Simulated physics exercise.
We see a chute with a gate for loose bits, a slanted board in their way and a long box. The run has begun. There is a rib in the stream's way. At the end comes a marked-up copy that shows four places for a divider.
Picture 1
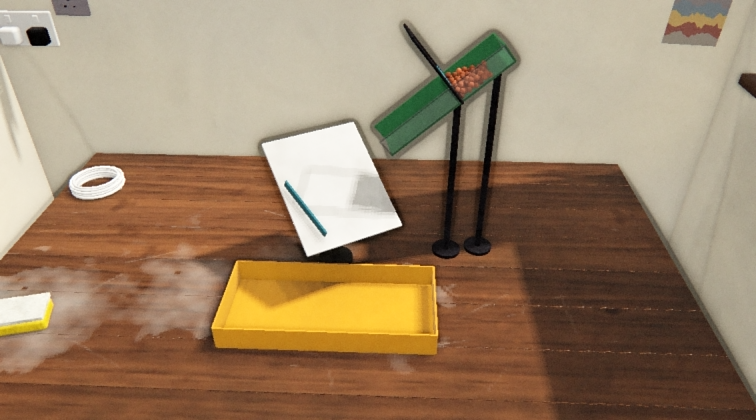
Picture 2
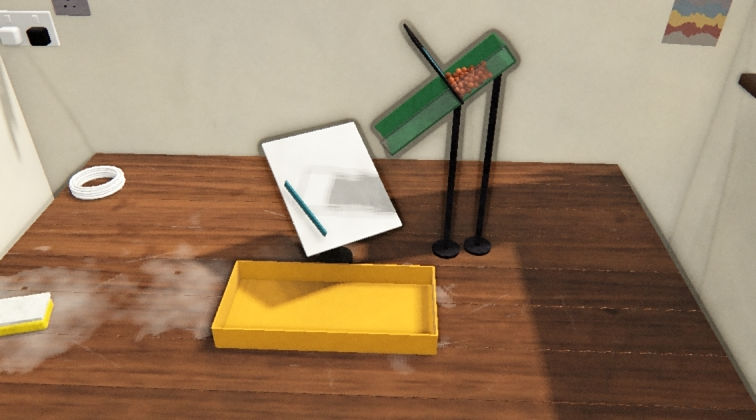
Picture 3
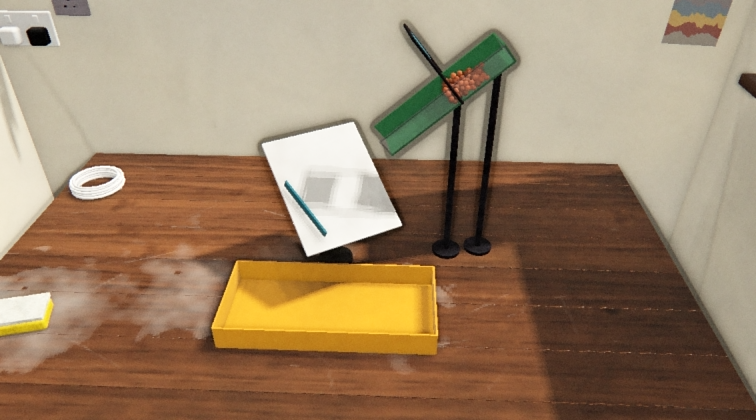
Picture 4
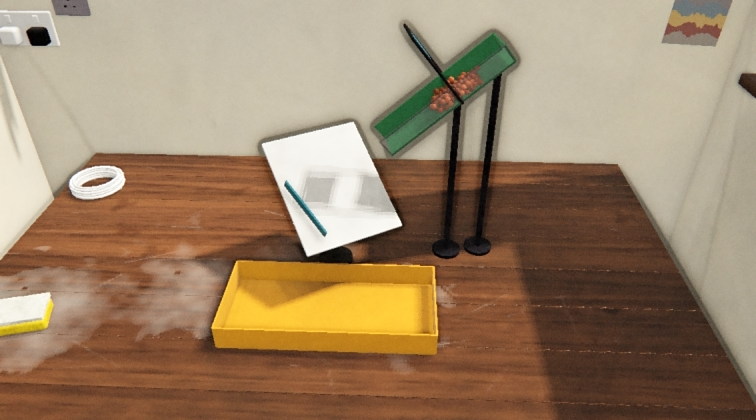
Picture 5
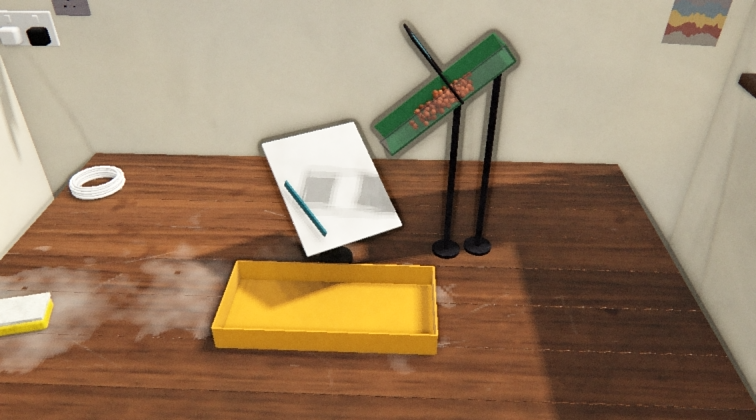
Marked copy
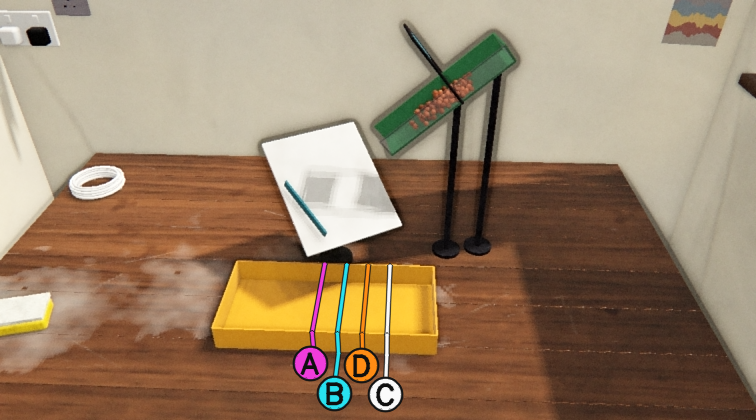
On a wooden tabletop, a sloping green chute on black stands holds a clump of small orange-brown bits near its upper end, above a tilted white board and an empty yellow box. The bits slide down and left past the dark gate, spreading into a longer trail along the chute.
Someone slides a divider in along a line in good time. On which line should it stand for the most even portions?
I would pick line D.
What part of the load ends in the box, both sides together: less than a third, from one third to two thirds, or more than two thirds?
About that: More than two thirds.
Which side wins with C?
Left.
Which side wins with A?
The right side.
On the marked copy, line A crosses the front rim at (312, 331); line B crosses the front rim at (337, 332); line C crosses the front rim at (387, 334); line D crosses the front rim at (362, 333).
With A, of what is caught, none at all on the left of the divider, the whole lot on the right.
With B, of what is caught, a small share on the left of the divider, all but a few on the right.
With C, of what is caught, the bulk on the left of the divider, a small share on the right.
With D, of what is caught, close to two thirds on the left of the divider, close to a quarter on the right.
